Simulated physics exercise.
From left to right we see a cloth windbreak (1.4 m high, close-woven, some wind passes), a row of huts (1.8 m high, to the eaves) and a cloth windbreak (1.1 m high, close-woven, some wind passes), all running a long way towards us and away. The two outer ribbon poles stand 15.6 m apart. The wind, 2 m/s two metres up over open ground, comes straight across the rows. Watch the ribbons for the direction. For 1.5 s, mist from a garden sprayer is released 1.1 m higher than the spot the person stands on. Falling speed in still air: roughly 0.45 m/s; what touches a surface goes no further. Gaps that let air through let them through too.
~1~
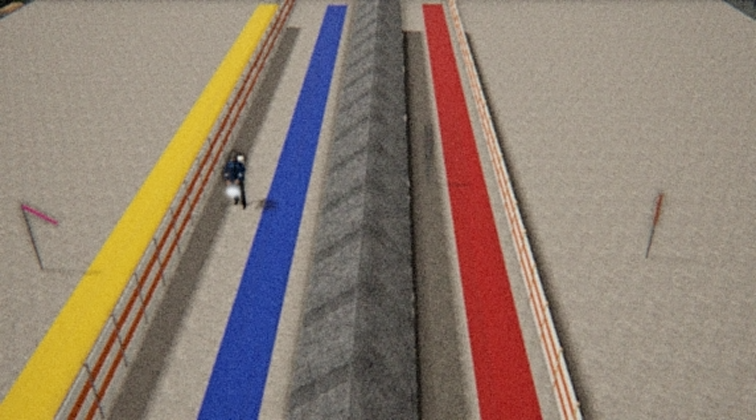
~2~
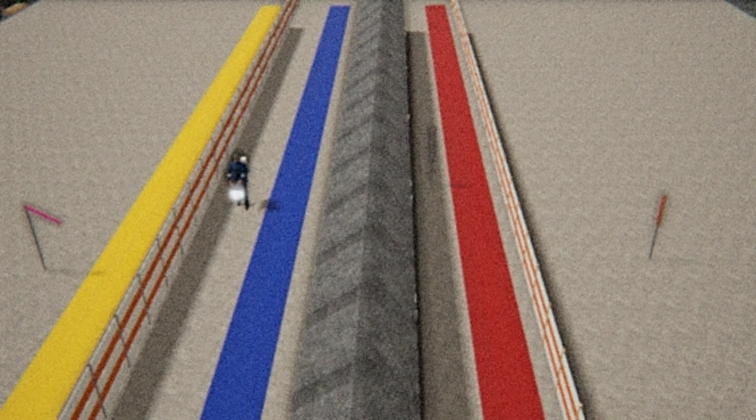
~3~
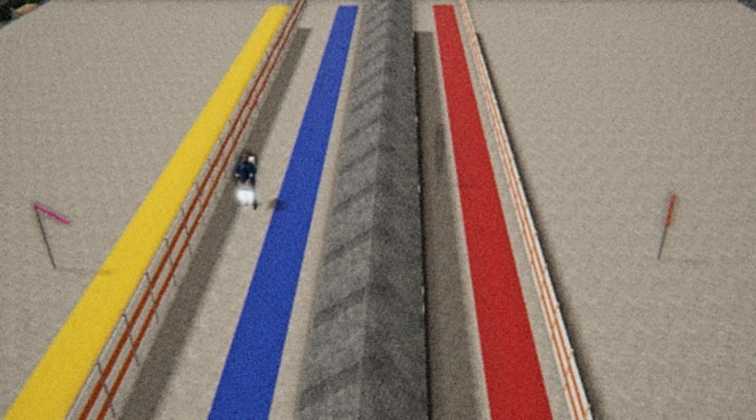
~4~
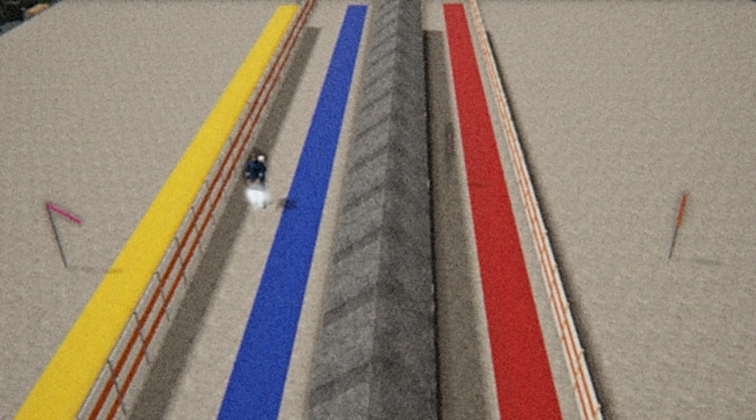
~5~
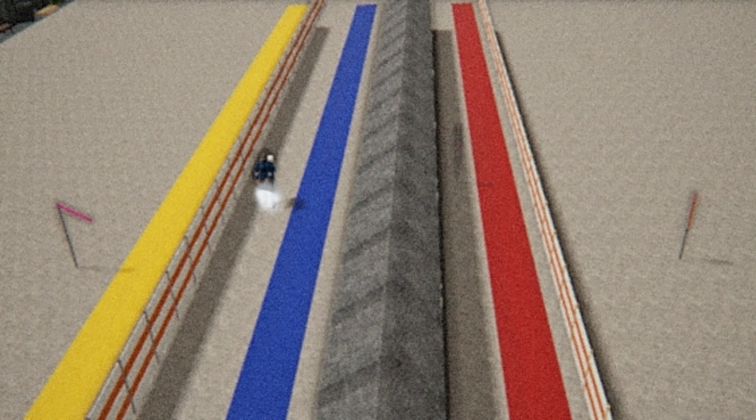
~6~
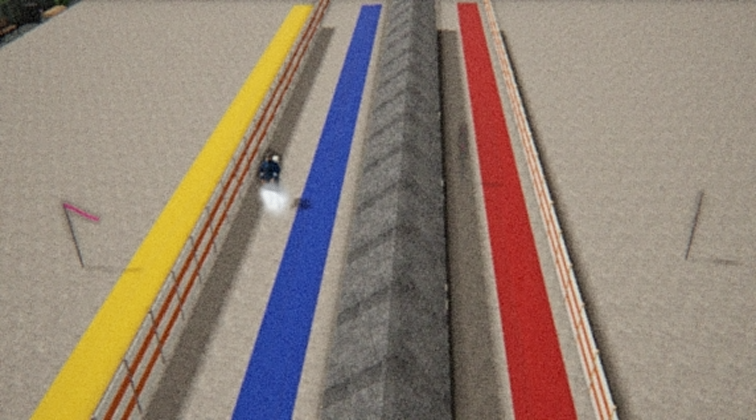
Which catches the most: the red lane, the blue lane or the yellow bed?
It is blue that catches most.
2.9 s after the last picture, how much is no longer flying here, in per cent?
Near 50 %.
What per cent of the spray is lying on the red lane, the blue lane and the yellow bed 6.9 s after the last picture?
About 0 % red, 35 % blue, 0 % yellow.
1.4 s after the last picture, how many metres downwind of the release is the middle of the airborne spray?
About 0.5 m.
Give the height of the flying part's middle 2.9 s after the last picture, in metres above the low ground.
About 0.4 m.
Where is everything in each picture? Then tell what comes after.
The left ribbon ends at (57, 224), leaning 55 degrees to the right, the spray in the air spans x = 230 to 235 around y = 190 and it comes from (233, 189), in the first picture.
The right ribbon ends at (658, 226), hanging almost straight, the spray in the air spans x = 230 to 240 around y = 190, the red one passes (483, 256), the yellow one passes (124, 255) and the blue one passes (274, 255), in the second picture.
The spray in the air spans x = 240 to 250 around y = 195 and the top of the row of huts crosses (379, 143), in the third picture.
The left ribbon ends at (80, 223), leaning 55 degrees to the right, the spray in the air spans x = 250 to 265 around y = 195, the red one passes (491, 207), the yellow one passes (172, 205) and the blue one passes (304, 206), in the fourth picture.
The right ribbon ends at (688, 226), hanging almost straight and the spray in the air spans x = 260 to 275 around y = 195, in the fifth picture.
The spray in the air spans x = 265 to 285 around y = 195 and the top of the left cloth windbreak crosses (222, 180), in the sixth picture.
Then, 1.4 s after the last picture, 0 % lies on the red lane, 0 % on the yellow bed and 0 % on the blue lane; 10 % has touched down or left; the middle of what still flies is 0.6 m above the low ground, near (282, 205).
Then, 2.9 s after the last picture, 0 % lies on the red lane, 0 % on the yellow bed and 10 % on the blue lane; 51 % has touched down or left; the middle of what still flies is 0.4 m above the low ground, near (291, 210).
Then, 6.9 s after the last picture, 0 % lies on the red lane, 0 % on the yellow bed and 35 % on the blue lane; 94 % has touched down or left.
Then, 18.9 s after the last picture, 0 % lies on the red lane, 0 % on the yellow bed and 39 % on the blue lane; 100 % has touched down or left.
Then, 43.9 s after the last picture, 0 % lies on the red lane, 0 % on the yellow bed and 39 % on the blue lane; 100 % has touched down or left.
